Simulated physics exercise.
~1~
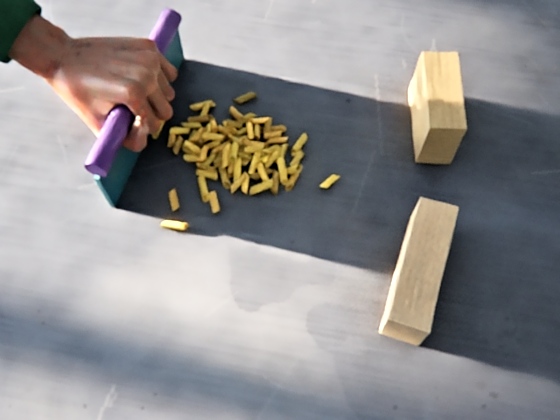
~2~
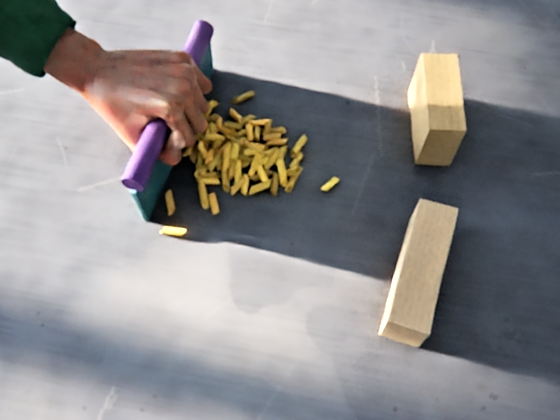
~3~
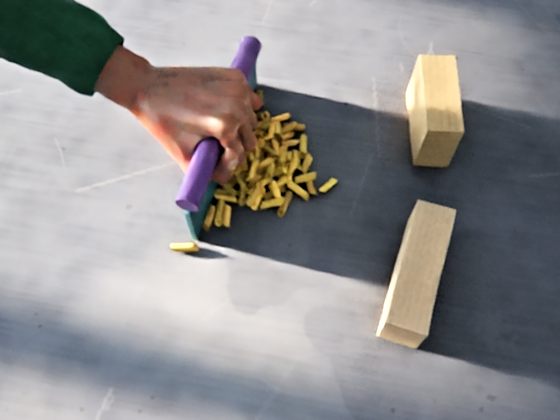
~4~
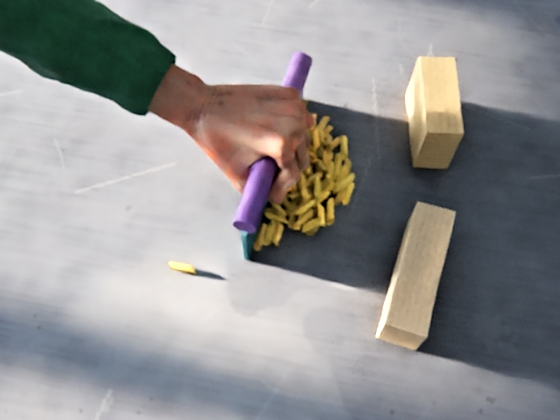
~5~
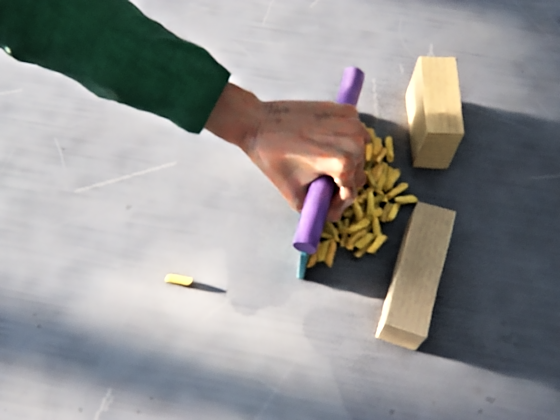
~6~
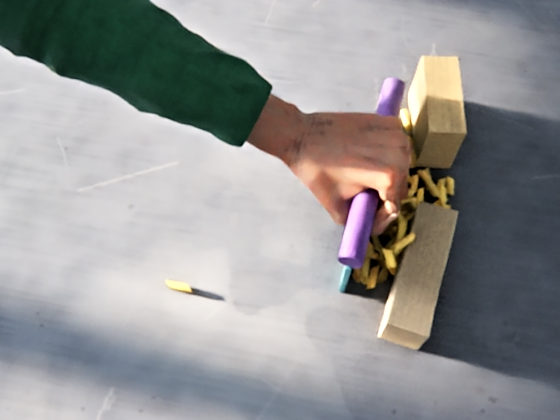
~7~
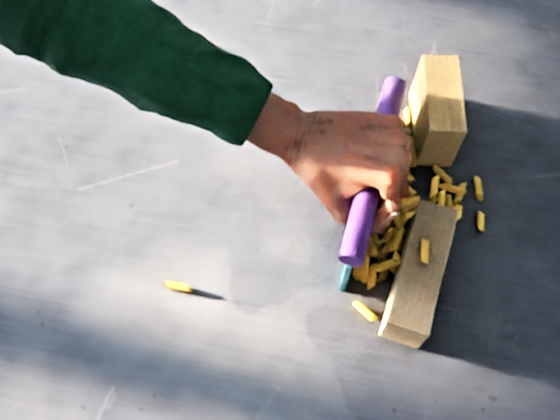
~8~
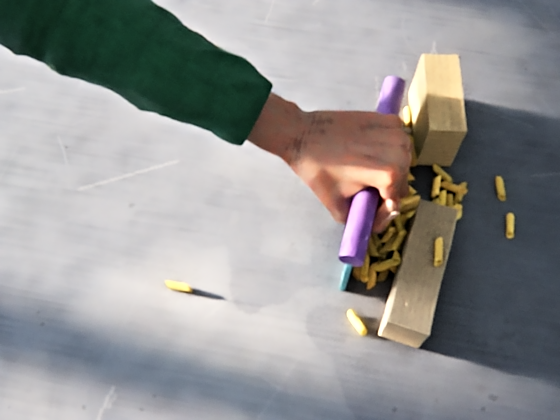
A hand pushes a scraper right, jamming yellow pasta against two wooden blocks as few slip through.
